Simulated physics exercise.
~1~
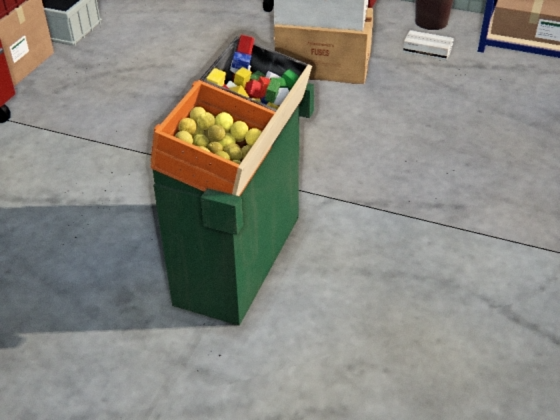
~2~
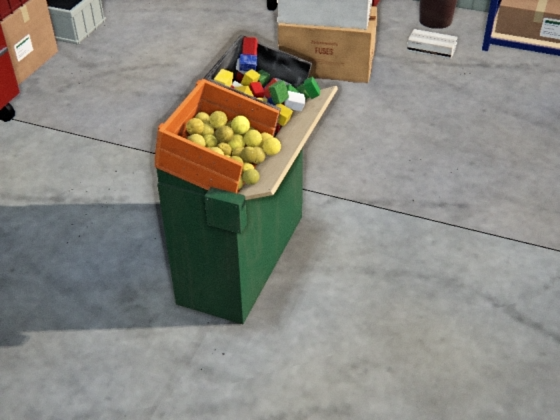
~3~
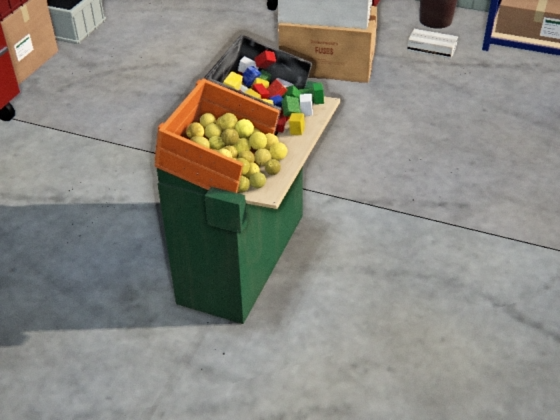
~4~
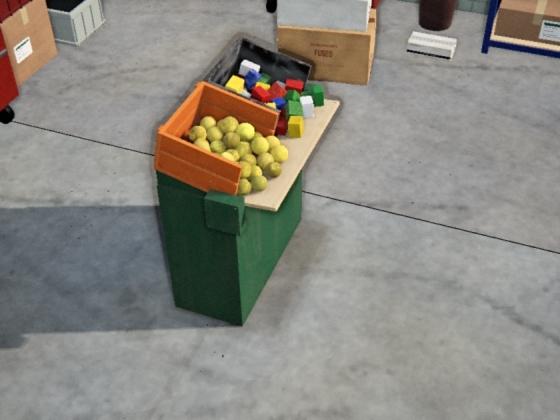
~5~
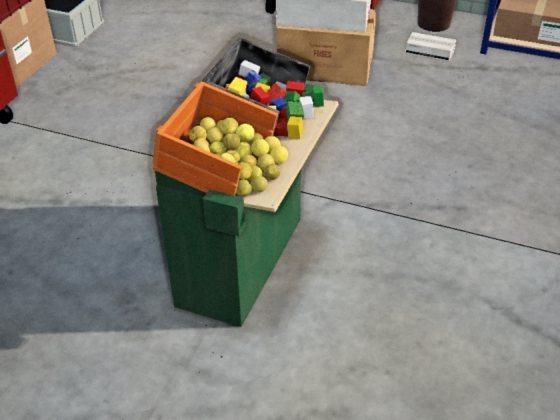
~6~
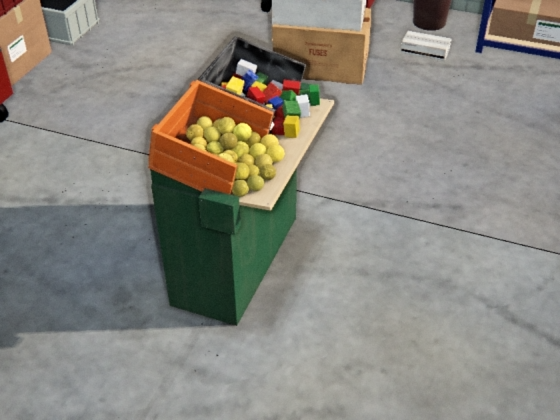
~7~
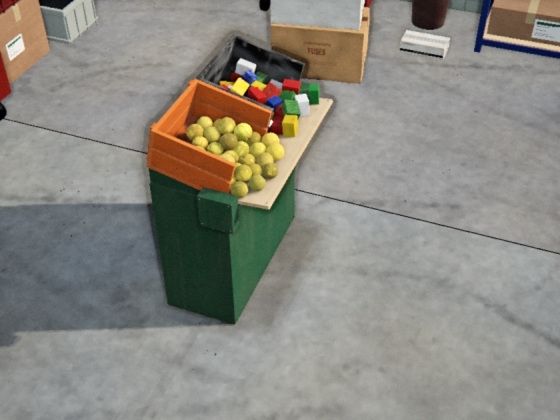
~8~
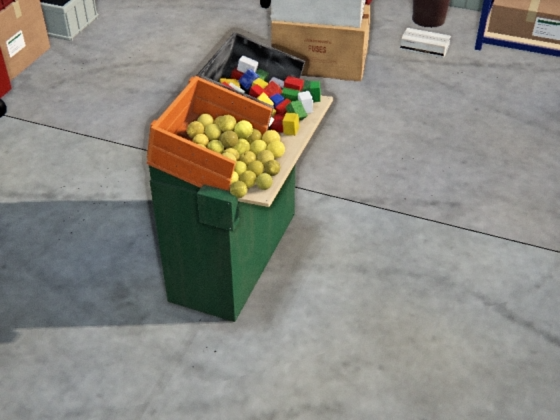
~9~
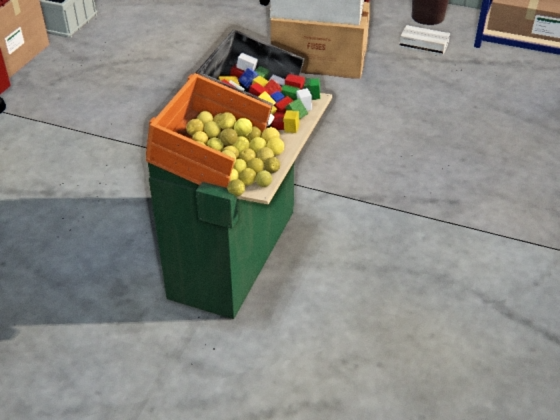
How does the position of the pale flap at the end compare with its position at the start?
At the start the flap is leaning outward along the open side of the chutes. By the end it is down on its side, lying nearly flat and sticking out to the right with pieces resting on it.
